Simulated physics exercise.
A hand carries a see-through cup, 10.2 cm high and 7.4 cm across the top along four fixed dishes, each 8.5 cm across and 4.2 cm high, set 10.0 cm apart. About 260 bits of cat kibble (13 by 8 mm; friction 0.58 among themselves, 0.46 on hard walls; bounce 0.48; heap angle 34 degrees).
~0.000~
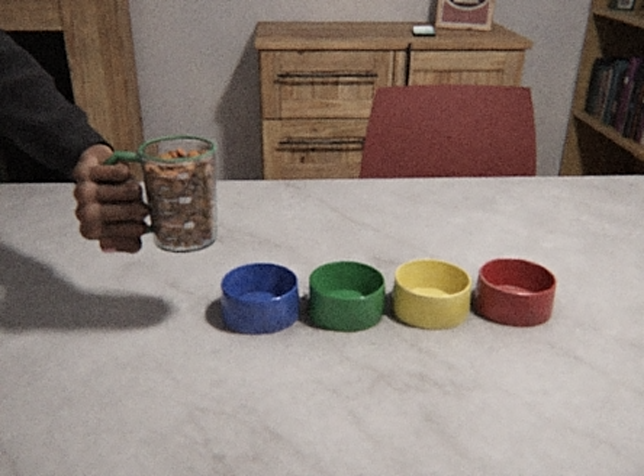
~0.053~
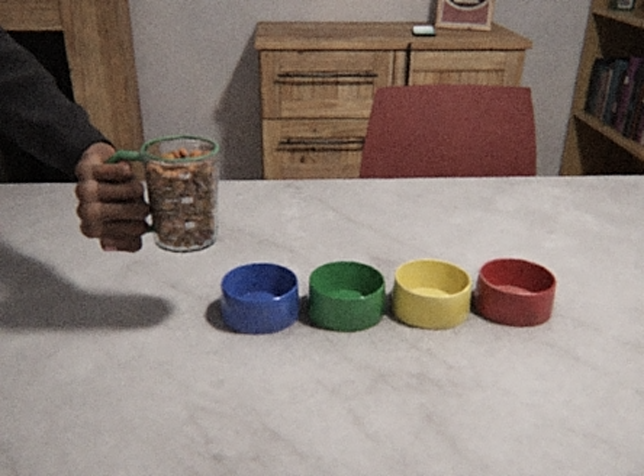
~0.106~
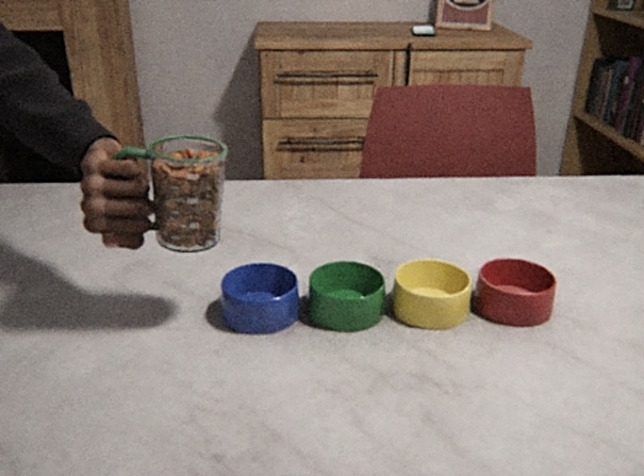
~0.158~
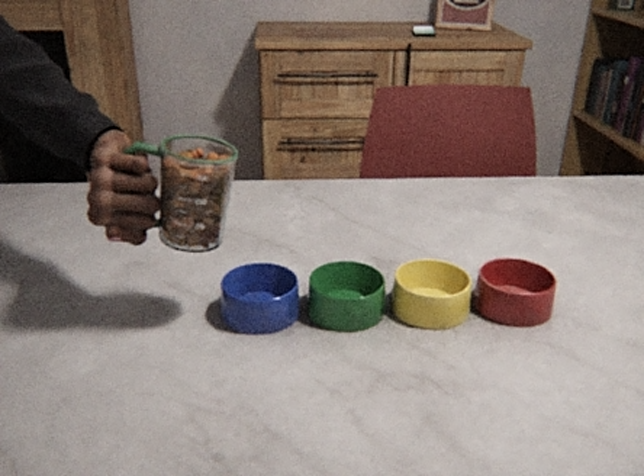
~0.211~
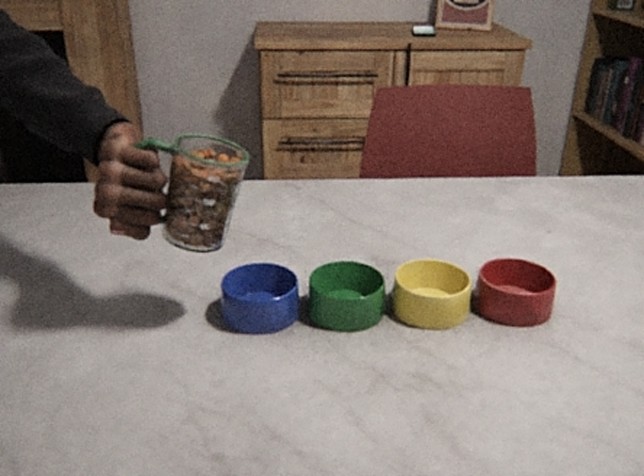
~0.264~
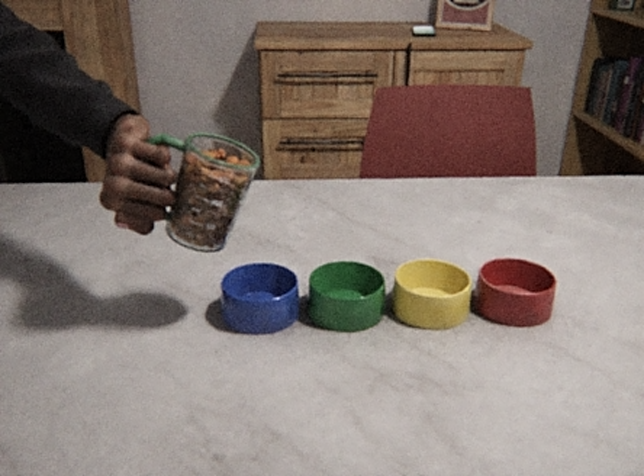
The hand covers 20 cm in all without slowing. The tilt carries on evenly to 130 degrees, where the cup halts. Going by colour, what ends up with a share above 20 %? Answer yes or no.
Red dish: No; blue dish: No; green dish: No; yellow dish: Yes; on the counter: Yes.
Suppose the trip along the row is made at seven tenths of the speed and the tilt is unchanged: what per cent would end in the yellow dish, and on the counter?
Yellow 10; counter 30.
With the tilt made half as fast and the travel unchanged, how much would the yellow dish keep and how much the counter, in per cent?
Yellow 70, counter 20.
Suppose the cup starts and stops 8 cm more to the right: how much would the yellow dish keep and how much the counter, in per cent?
Then: Yellow 30; counter 40.
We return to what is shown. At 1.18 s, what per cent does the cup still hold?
Roughly 80 per cent.
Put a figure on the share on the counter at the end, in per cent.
Roughly 30 per cent.
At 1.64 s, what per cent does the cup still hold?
Some 0 per cent of the load.
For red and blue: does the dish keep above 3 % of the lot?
Red no; blue no.
Then, at 0.82 s, tilt 74 degrees; cup holds 100 %.
After 1.18 s, tilt 109 degrees; cup holds 80 %, green 5 %, yellow 5 %.
After 1.64 s, tilt 130 degrees; cup holds 0 %, green 5 %, yellow 70 %.
By 2.5 s all is still; red 0 %, blue 0 %, green 5 %, yellow 65 %, counter 30 %.
